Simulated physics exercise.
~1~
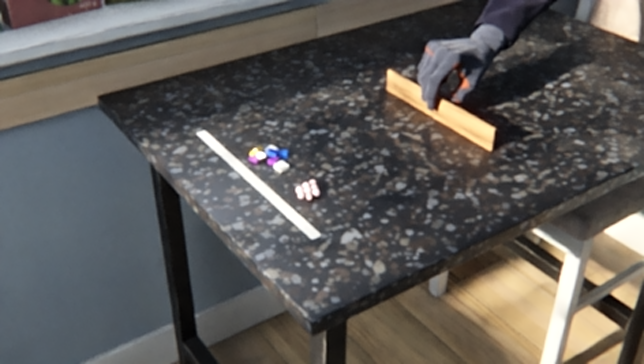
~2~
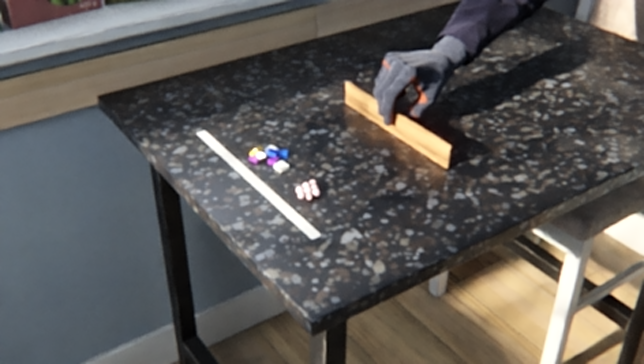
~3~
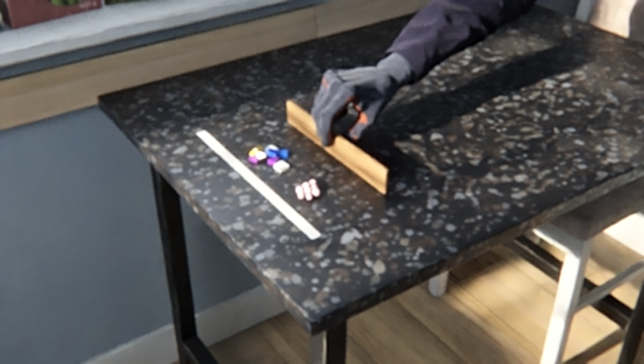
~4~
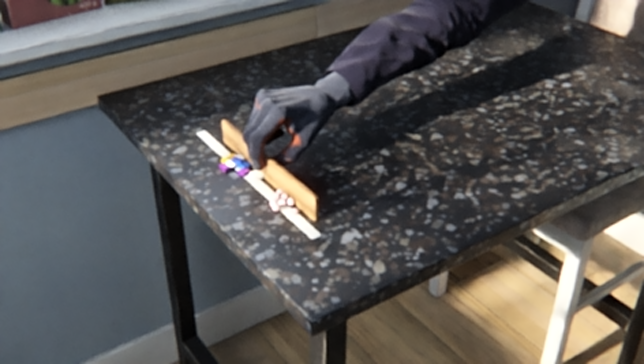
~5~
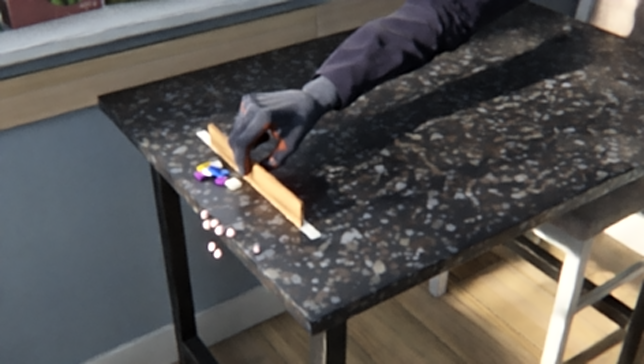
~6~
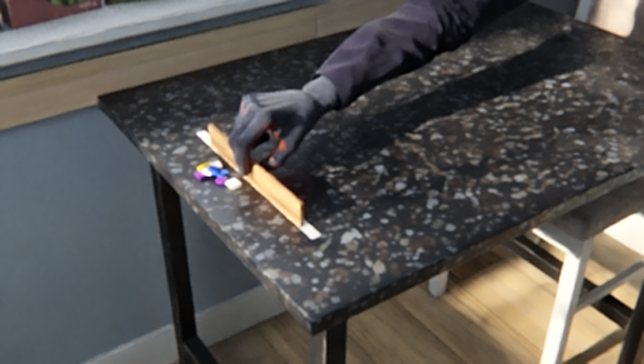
A dark, speckled stone-look table fills the view, seen from above at an angle, with a grey wall and window ledge to the left and a pale stool on the wooden floor at right. A white strip of tape crosses the tabletop near its left edge, beside a small cluster of blue, purple and yellow pieces and a few pinkish ones. A gloved hand slides an upright strip of wood leftward, sweeping both groups over the tape, where it stops. The pinkish pieces spill off the edge and drop out of sight, while the colourful cluster stays on the table.
